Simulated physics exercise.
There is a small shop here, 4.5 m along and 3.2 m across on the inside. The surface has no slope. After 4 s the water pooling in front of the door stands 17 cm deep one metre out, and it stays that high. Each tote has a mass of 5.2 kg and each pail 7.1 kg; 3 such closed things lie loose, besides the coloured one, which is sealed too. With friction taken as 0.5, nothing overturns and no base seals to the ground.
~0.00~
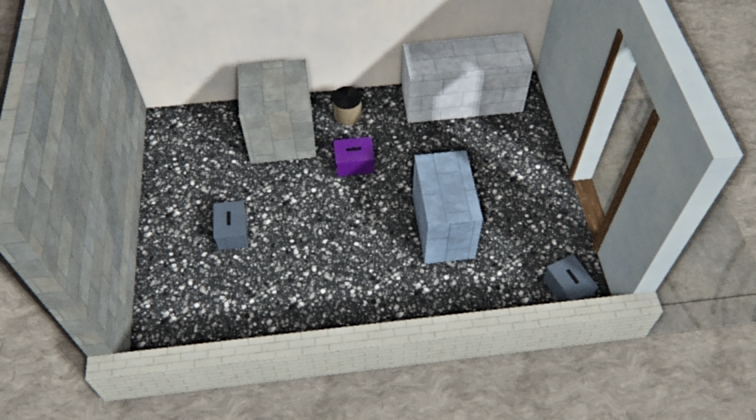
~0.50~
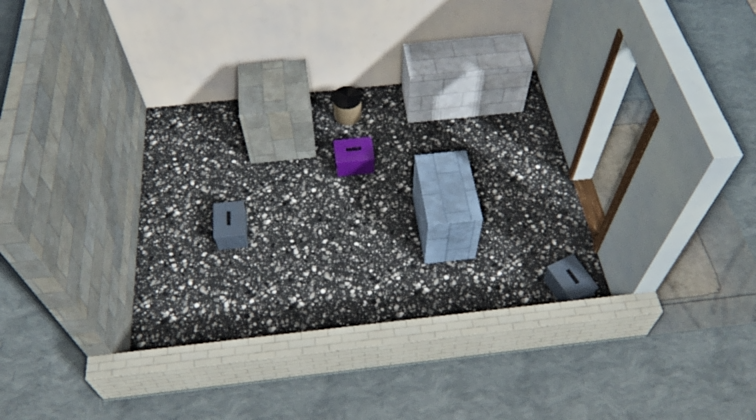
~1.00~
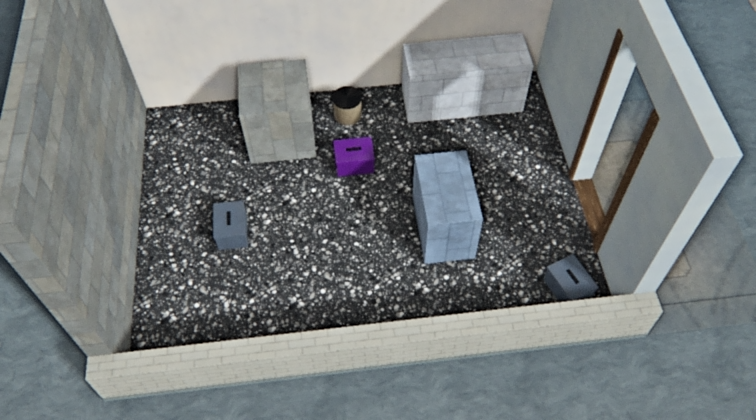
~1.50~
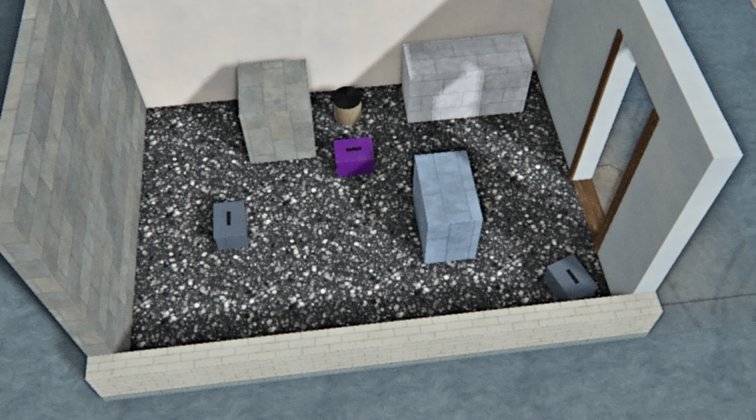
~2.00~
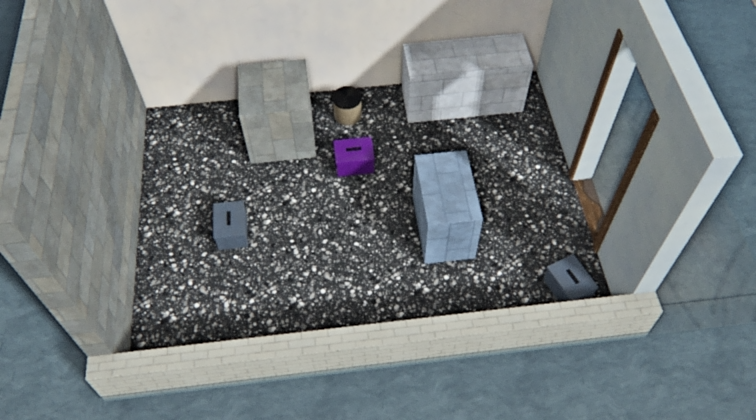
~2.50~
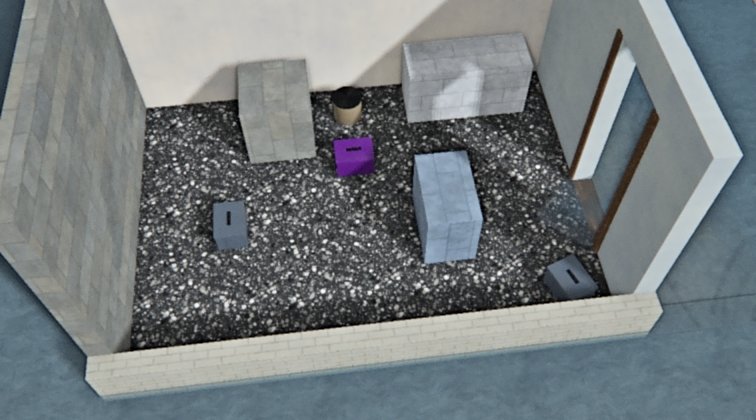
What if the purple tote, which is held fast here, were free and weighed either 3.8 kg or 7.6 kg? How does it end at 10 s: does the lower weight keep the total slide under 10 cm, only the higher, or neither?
It ends with only the higher weight sufficing.
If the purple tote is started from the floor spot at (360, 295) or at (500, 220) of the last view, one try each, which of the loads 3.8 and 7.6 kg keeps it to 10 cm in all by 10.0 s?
First try the heavier suffices, second try none suffices.
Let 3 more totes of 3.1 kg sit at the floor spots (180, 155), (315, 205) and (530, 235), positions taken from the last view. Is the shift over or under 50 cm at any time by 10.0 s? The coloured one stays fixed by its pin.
The first comes out below the threshold, the second below the threshold, the third above the threshold.
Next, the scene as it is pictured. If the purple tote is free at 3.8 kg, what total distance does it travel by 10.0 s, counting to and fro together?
Total path: Roughly 80 cm.
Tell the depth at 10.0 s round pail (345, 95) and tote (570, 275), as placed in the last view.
First roughly 7 cm, second roughly 6 cm.
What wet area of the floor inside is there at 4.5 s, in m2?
About 4.0 m2.
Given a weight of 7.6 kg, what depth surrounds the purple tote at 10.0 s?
About 5 cm.
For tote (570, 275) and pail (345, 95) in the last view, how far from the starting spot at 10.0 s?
Respectively 30 and 0 cm.
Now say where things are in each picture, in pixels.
In the first frame, the purple tote at (354, 150), on the bottom; 0.0 m2 under water; 0 of 4 have shifted.
In the second frame, the purple tote at (354, 150), on the bottom; 0.0 m2 under water; 0 of 4 have shifted.
In the third frame, the purple tote at (354, 150), on the bottom; water covers 0.0 m2; 0 of 4 have shifted.
In the fourth frame, the purple tote at (354, 150), on the bottom; water covers 0.0 m2; 0 of 4 have shifted.
In the fifth frame, the purple tote at (354, 150), on the bottom; 0.0 m2 under water; 0 of 4 have shifted.
In the sixth frame, the purple tote at (354, 150), on the bottom; water covers 0.2 m2; 0 of 4 have shifted.
After 3.5 s the purple tote would be 0 cm from its start with 3.8 kg and 0 cm from its start with 7.6 kg; 0 cm of water round it then.
After 4.5 s the purple tote would be 0 cm from its start with 3.8 kg and 0 cm from its start with 7.6 kg; 0 cm of water round it then.
After 7.0 s the purple tote would be 14 cm from its start with 3.8 kg and 0 cm from its start with 7.6 kg; 3 cm of water round it then.
After 10.0 s the purple tote would be 68 cm from its start with 3.8 kg and 3 cm from its start with 7.6 kg; 5 cm of water round it then.
